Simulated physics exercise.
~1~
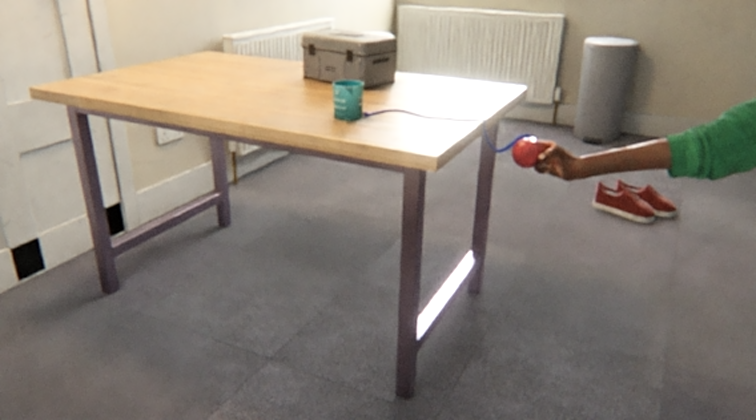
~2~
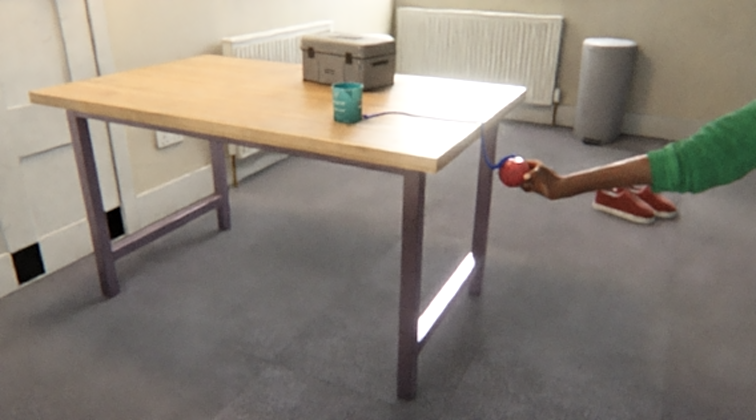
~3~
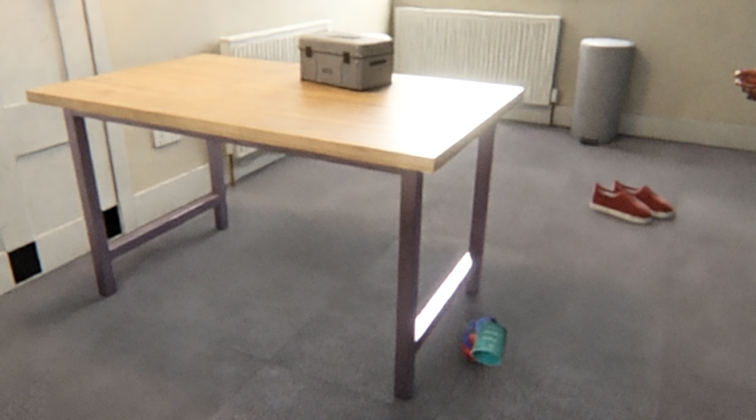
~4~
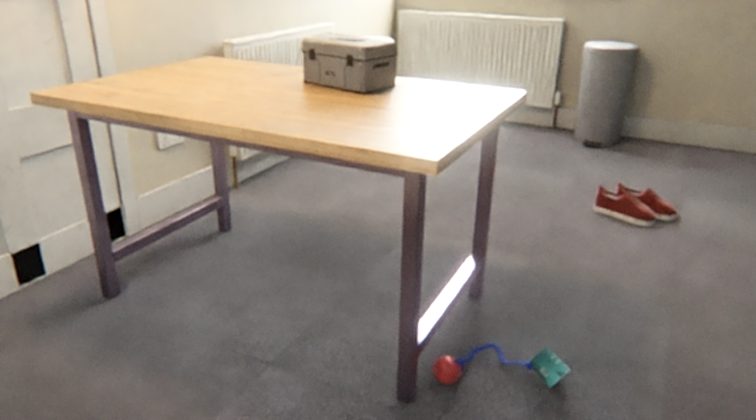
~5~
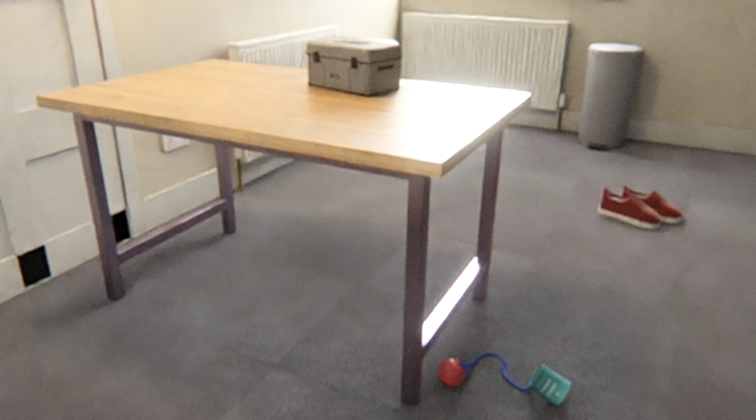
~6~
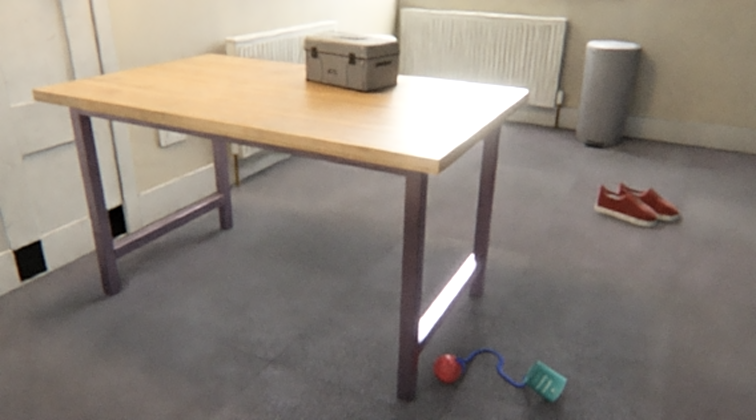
A hand held a red apple beside a wooden table, with a blue ribbon running to a turquoise cup near a grey toolbox, then let go and drew back; the apple dropped, the cup was dragged off, and both ended up on the floor.
